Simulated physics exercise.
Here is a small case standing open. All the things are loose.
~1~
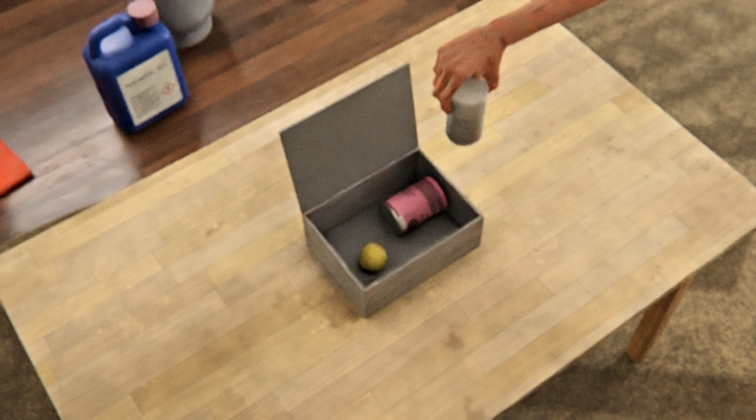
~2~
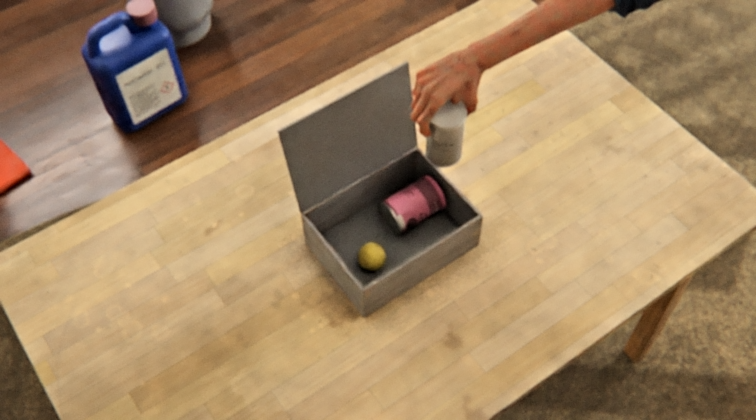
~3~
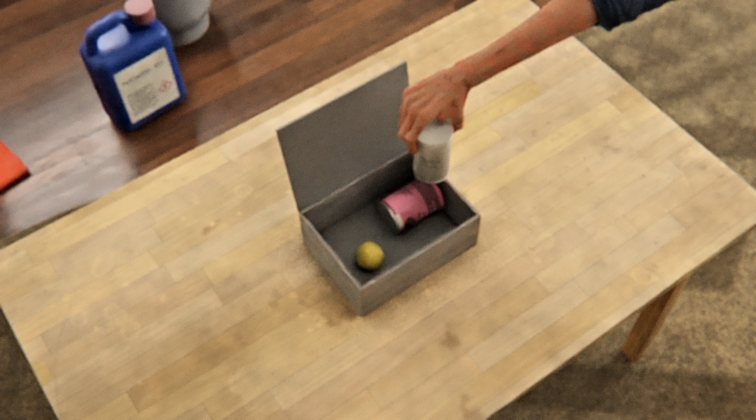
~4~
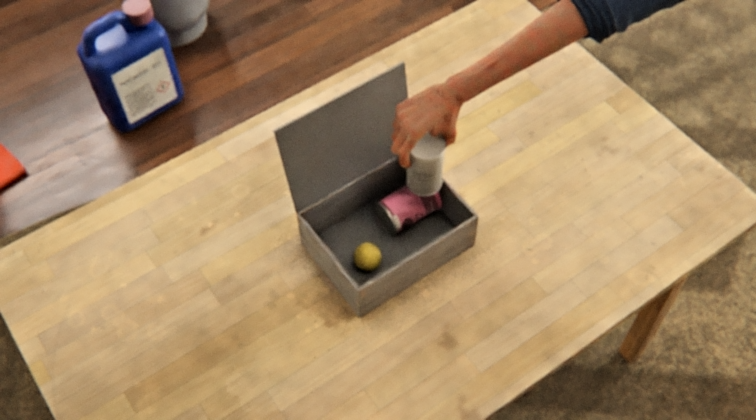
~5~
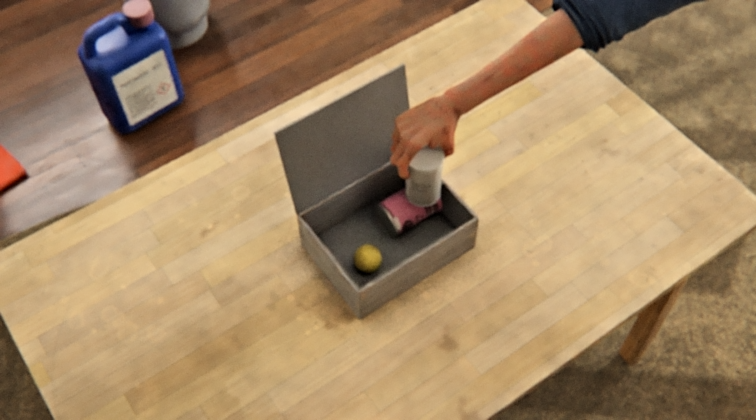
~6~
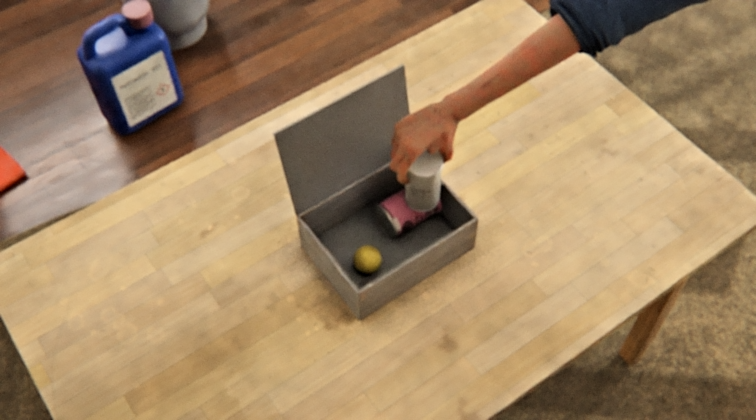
A hand moves a white tin left and lowers it into an open grey case.
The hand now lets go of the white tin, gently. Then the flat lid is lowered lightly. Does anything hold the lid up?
Outcome: The lid will not close.
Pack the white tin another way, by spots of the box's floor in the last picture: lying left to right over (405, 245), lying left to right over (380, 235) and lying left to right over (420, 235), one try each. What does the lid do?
First, it sits on the rim; second, it will not close; third, it sits on the rim.
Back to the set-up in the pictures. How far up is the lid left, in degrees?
Some 20° above the rim.
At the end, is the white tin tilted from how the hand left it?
It ends up tilted.
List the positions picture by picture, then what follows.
The first picture shows still above its spot; white tin (466, 111); yellow lemon (373, 258).
The second picture shows still above its spot; white tin (445, 133); yellow lemon (372, 257).
The third picture shows still above its spot; white tin (432, 150); yellow lemon (370, 256).
The fourth picture shows still above its spot; white tin (425, 163); yellow lemon (368, 257).
The fifth picture shows still above its spot; white tin (424, 174); yellow lemon (368, 259).
The sixth picture shows put in, still held; white tin (423, 180); yellow lemon (368, 260).
Then, 1.30 s later than the last frame, lid 83° above the rim; white tin tilted by 54° near (435, 208); pink tin moved a little.
Then, 1.80 s later than the last frame, lid 32° above the rim; white tin tilted by 55° near (435, 208); pink tin moved a little.
When it is over, lid 20° above the rim; lying over in the box, white tin; the other 2 as before. End places, in pixels of the last picture, white tin near (434, 207).
